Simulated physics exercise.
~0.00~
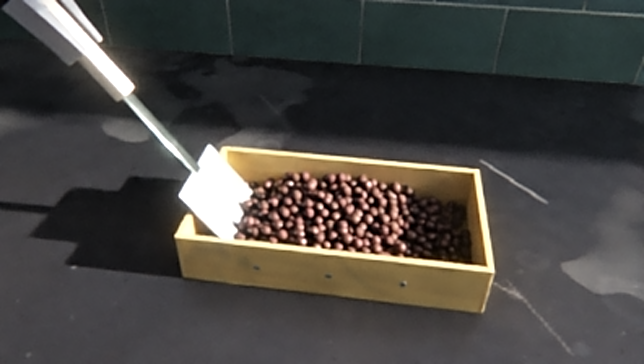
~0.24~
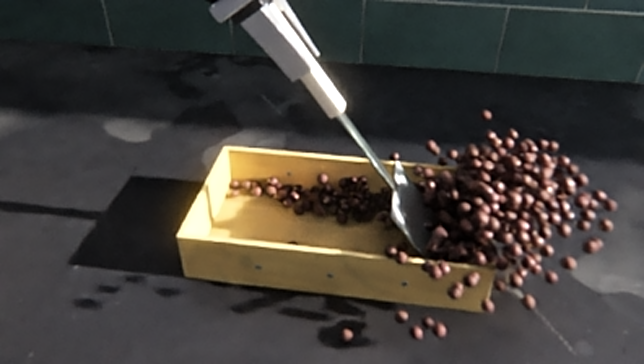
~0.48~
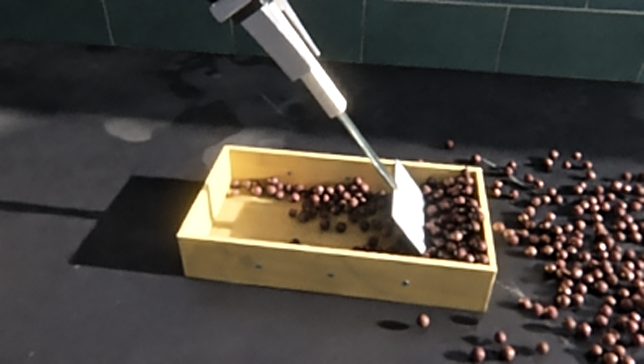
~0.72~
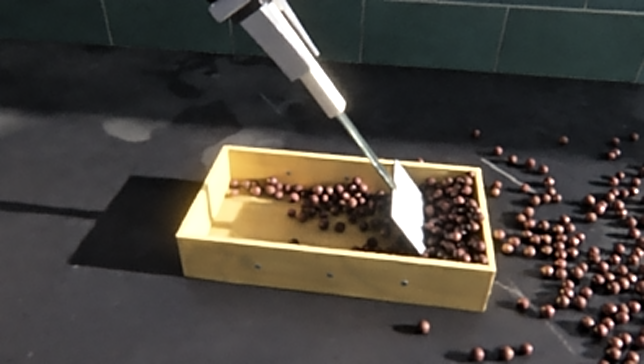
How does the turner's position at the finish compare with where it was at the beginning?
It begins at the left end of the yellow tin and finishes well to the right, with its blade standing among the beads past the middle of the tin.
